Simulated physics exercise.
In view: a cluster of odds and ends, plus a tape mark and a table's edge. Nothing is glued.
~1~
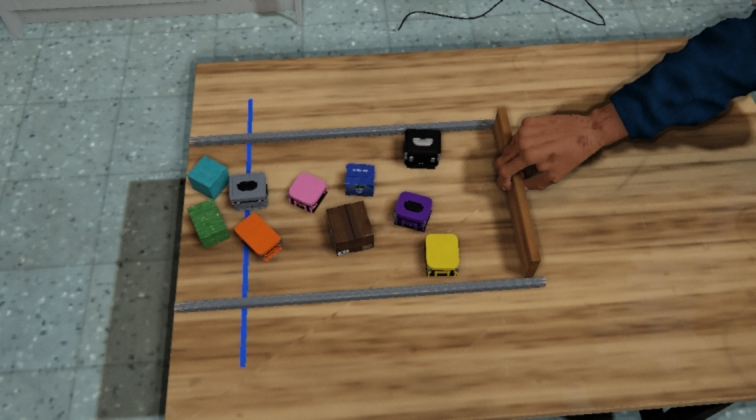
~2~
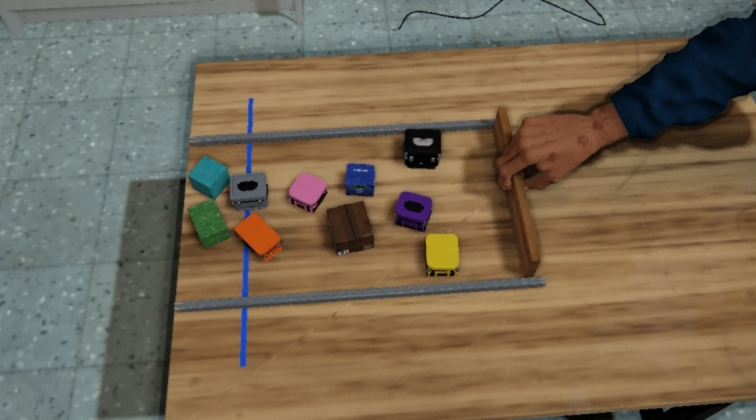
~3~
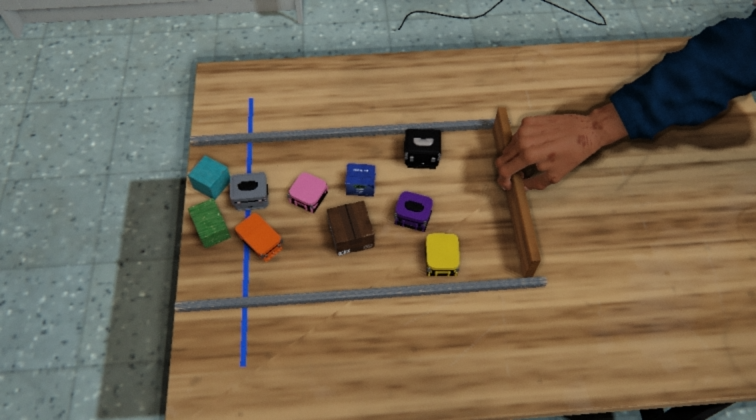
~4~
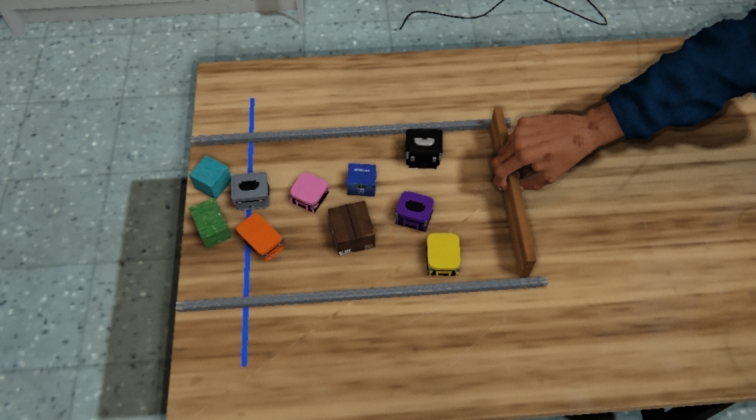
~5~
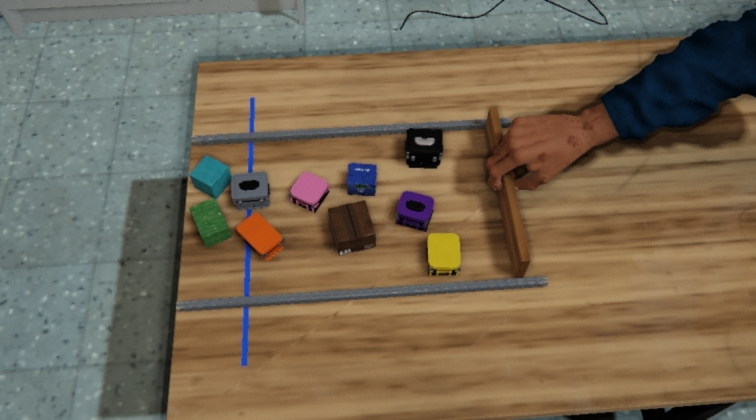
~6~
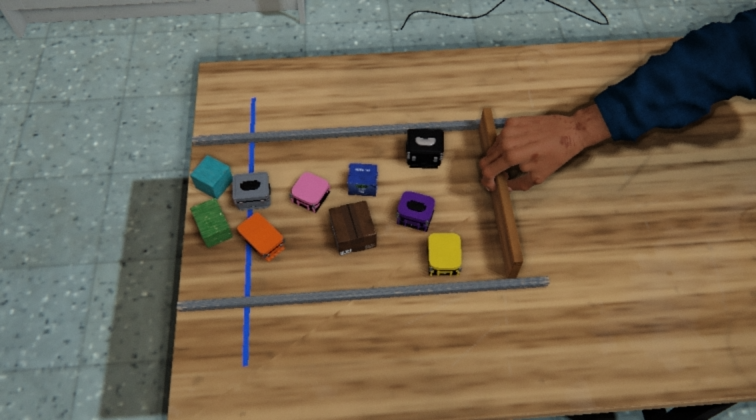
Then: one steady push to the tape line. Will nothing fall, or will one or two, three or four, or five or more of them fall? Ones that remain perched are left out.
The way I see it, three or four of them end up off the end.
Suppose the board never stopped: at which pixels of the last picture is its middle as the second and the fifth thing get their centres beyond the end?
First roughly (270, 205), later roughly (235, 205).
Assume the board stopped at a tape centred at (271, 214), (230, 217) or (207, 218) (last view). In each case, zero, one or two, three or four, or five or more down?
First one to two, next more than four, finally more than four.
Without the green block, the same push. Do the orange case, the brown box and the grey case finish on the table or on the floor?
Orange case: Over the edge. Brown box: Still there. Grey case: Over the edge.
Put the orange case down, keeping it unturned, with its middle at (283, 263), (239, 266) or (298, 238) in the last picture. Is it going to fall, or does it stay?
Taking the three spots in turn, the orange case holds its place, then holds its place, then comes off.
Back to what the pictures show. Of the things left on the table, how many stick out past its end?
I count 2 overhanging.
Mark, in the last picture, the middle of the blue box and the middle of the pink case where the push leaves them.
In the last view, the middles sit near (235, 185) and near (207, 207).
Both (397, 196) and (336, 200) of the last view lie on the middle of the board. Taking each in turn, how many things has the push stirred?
It comes to 4 for the first spot, 7 for the other.
Early on, none off yet; turquoise block at rest near (212, 177); green block at rest near (211, 223); grey case at rest near (252, 191).
A while later, none off yet; turquoise block at rest near (212, 177); green block moving near (207, 222); grey case moving near (248, 193).
Finally, the number that fall off is three or four; lost, orange case, grey case and green block.
